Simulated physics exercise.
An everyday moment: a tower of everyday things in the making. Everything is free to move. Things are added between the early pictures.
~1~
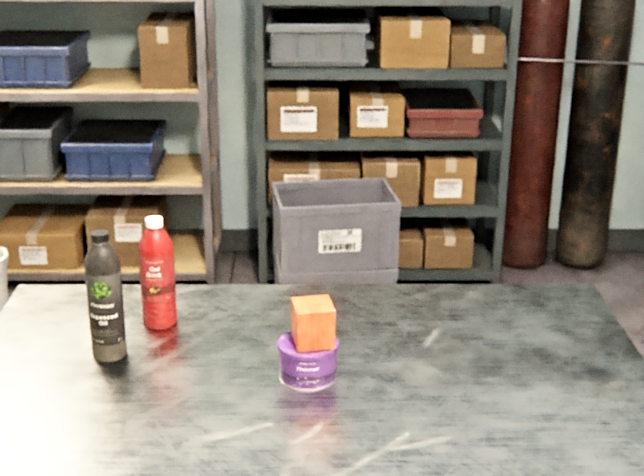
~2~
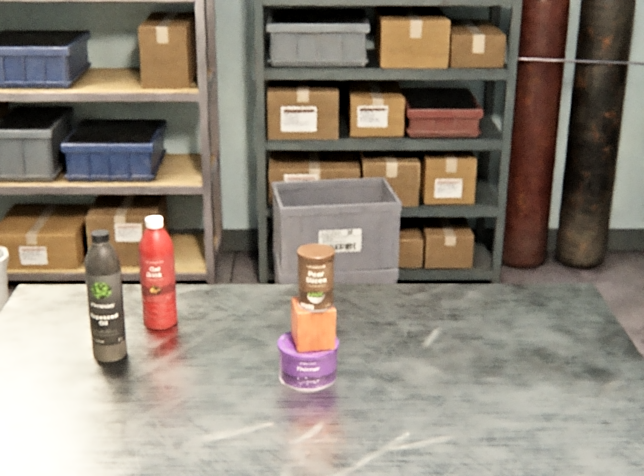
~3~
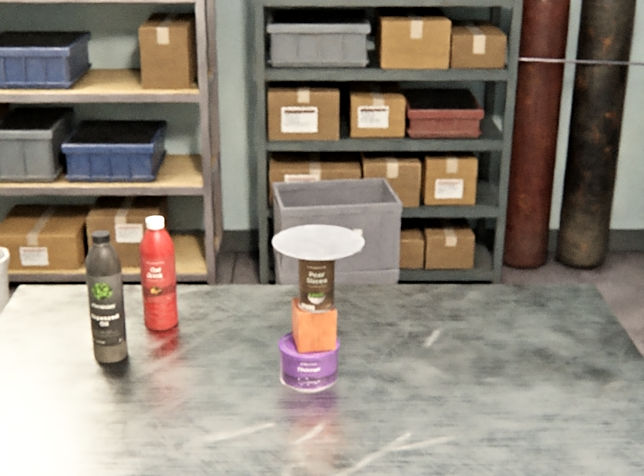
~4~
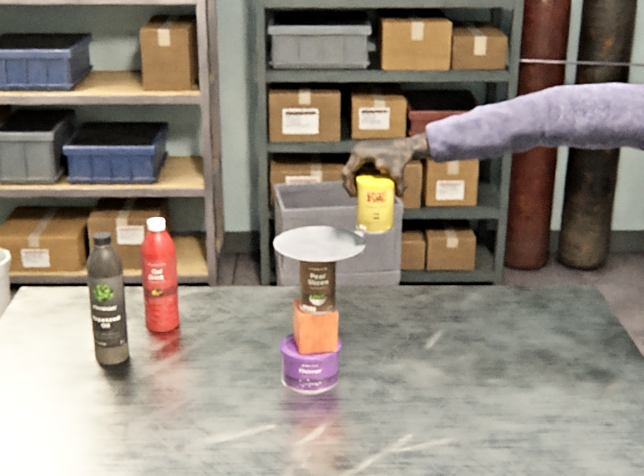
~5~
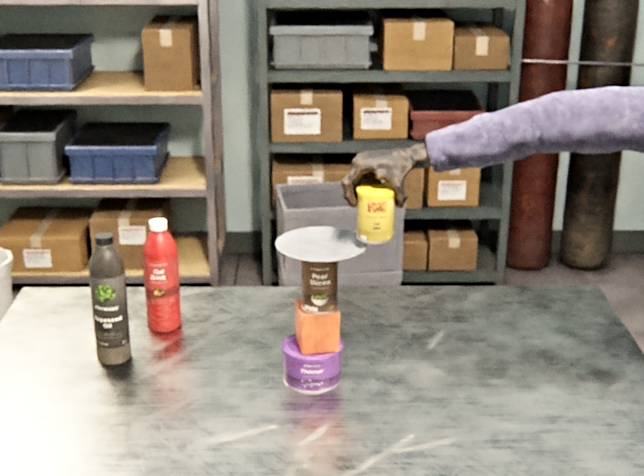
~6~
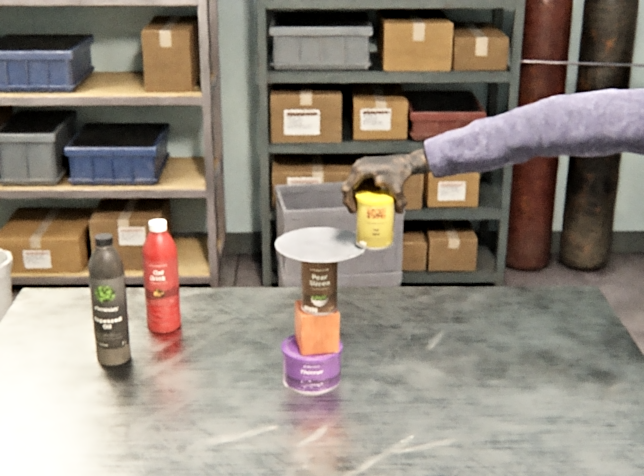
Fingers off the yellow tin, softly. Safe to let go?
In the end the pile gives way.
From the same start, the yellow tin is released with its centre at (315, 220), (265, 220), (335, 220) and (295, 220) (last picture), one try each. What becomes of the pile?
In the first case it stays up; in the second case it loses its balance; in the third case it stays up; in the fourth case it keeps its balance.
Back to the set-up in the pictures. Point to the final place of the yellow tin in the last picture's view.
At about (398, 367).
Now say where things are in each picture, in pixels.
The last thing is not in view yet; orange block (313, 324), in the first picture.
The last thing is not in view yet; brown tin (316, 278), in the second picture.
The last thing is not in view yet; grey plate (318, 246), in the third picture.
On its way; yellow tin (376, 203); orange block (315, 325), in the fourth picture.
On its way; yellow tin (376, 213); brown tin (320, 280), in the fifth picture.
Set down, still held; yellow tin (375, 219); grey plate (321, 248), in the sixth picture.
Then, 0.40 s later than the last frame, yellow tin now fallen.
Then, 0.50 s later than the last frame, things are still on the move.
When it is over, fallen, yellow tin; the other 6 as before. End places, in pixels of the last picture, yellow tin near (399, 367). The pile loses its balance.
